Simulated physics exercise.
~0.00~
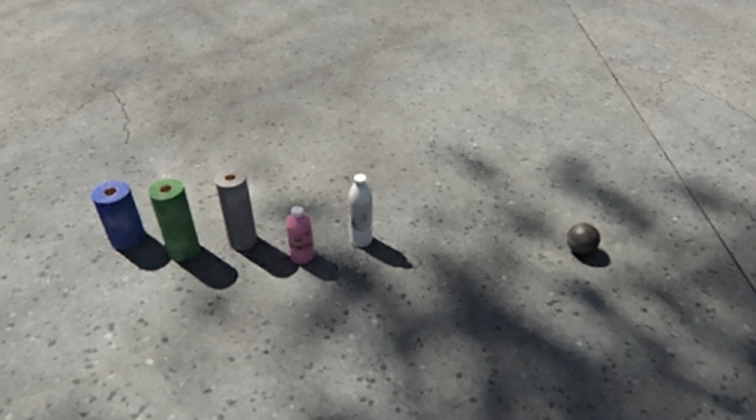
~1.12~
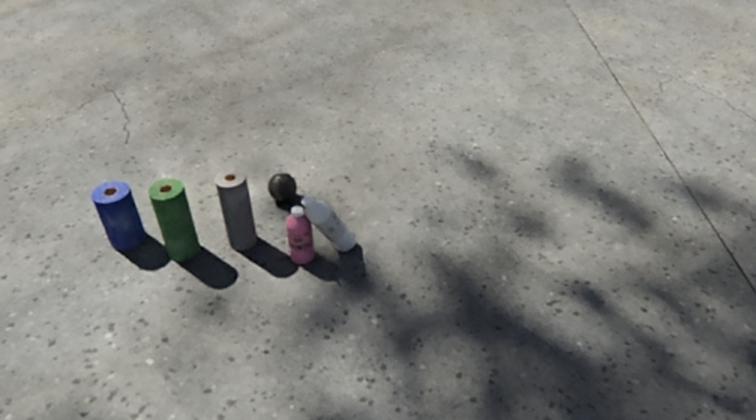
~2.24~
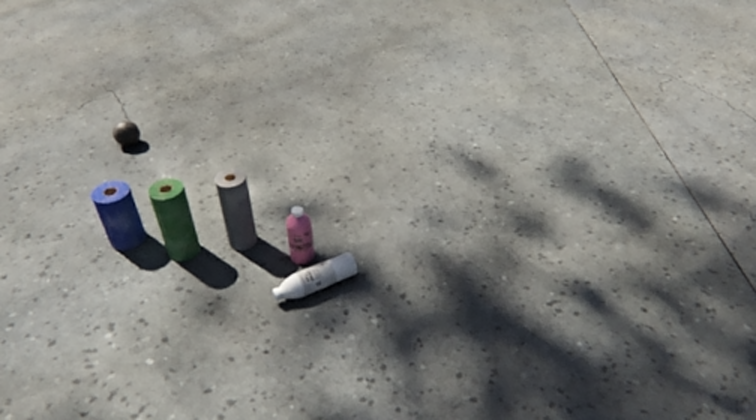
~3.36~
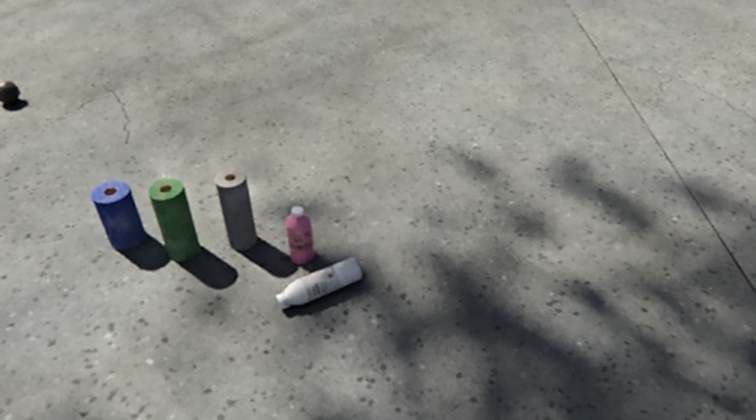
A black ball rolls left, knocks over the white bottle, and leaves four things standing.
